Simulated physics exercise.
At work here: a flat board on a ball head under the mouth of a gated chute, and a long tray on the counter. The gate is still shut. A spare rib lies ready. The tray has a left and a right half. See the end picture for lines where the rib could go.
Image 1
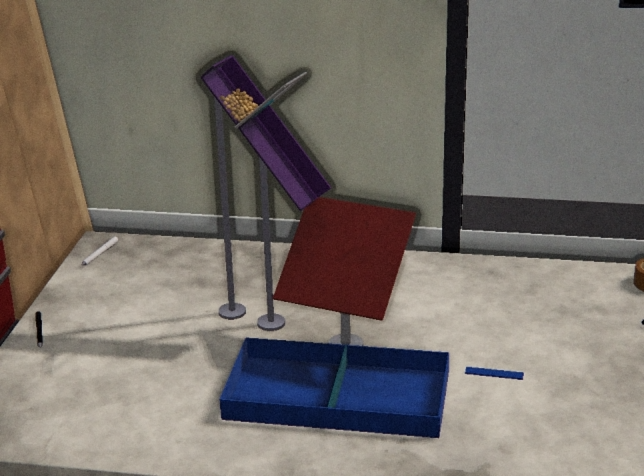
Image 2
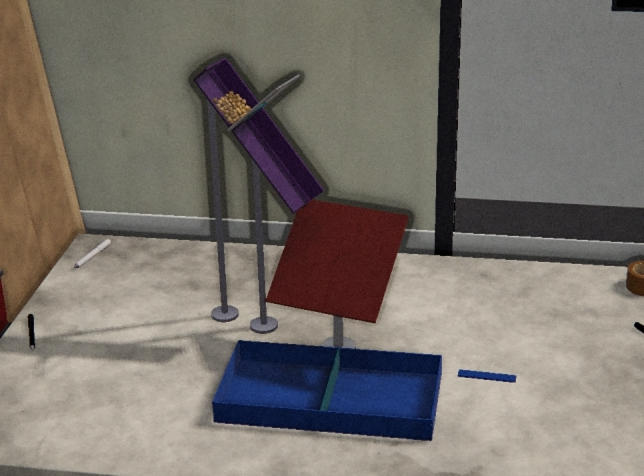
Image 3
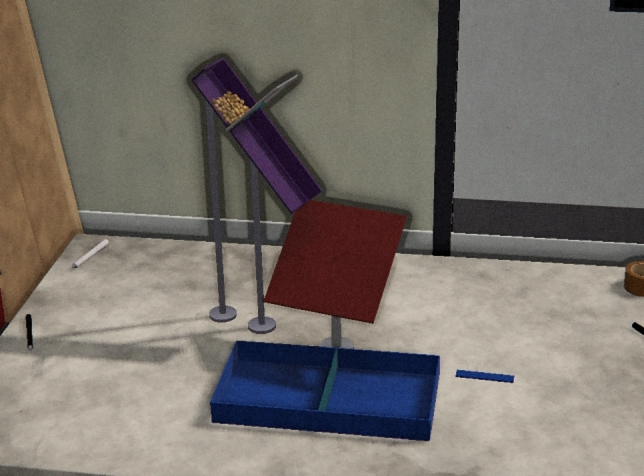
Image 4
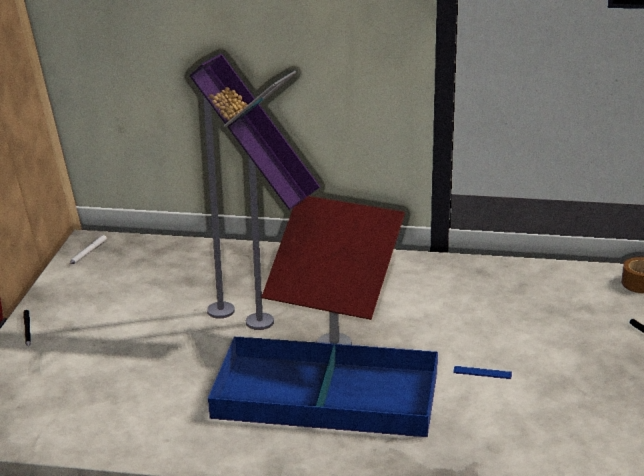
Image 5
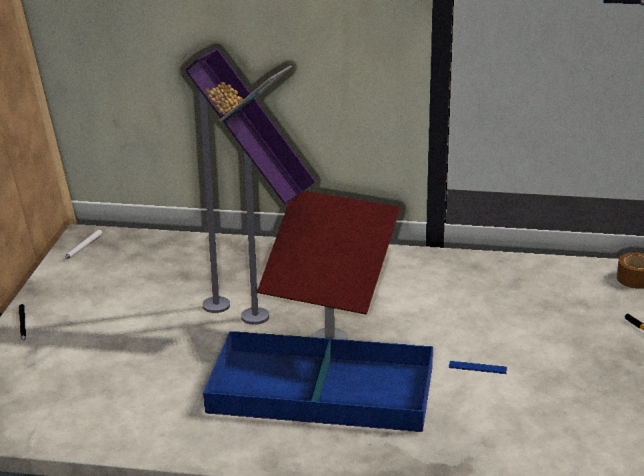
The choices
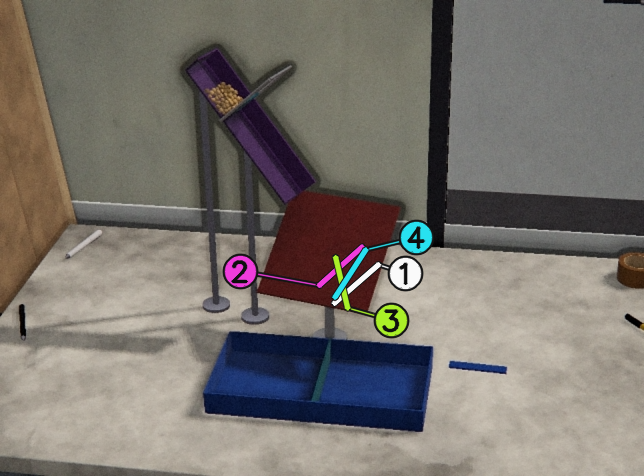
On a pale counter, a sloping purple chute holds a small heap of chickpeas behind a closed gate, above a tilted red board and a divided blue tray; nothing there moves as the view shifts slightly.
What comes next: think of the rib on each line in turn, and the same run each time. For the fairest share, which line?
Line 3 does it best.
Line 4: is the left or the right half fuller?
The left half.
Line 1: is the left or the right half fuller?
Left.
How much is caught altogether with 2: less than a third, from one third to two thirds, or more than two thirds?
It is more than two thirds.
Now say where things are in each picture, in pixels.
The first picture shows load behind the gate near (245, 107), dried chickpeas; lip of the chute near (309, 204), sloping steeply.
The second picture shows middle of the board near (337, 258), tilted fairly steeply; middle of its low edge near (319, 312); of its high edge near (354, 206).
The third picture shows front corners of the tray near (211, 402) and (430, 420); front end of its middle wall near (319, 411); gate still shut near (254, 110).
The fourth picture shows middle of the load near (234, 106); lip near (298, 203).
The fifth picture shows middle of the load near (229, 101); lip near (294, 198).
On the marked copy, line 1 from (378, 264) to (334, 303); line 2 from (362, 246) to (319, 285); line 3 from (335, 257) to (347, 308); line 4 from (365, 249) to (335, 297).
With 1, of what is caught, all but a few in the left half, a small share in the right.
With 2, of what is caught, all but a few in the left half, only a few in the right.
With 3, of what is caught, close to a third in the left half, close to two thirds in the right.
With 4, of what is caught, all but a few in the left half, a small share in the right.
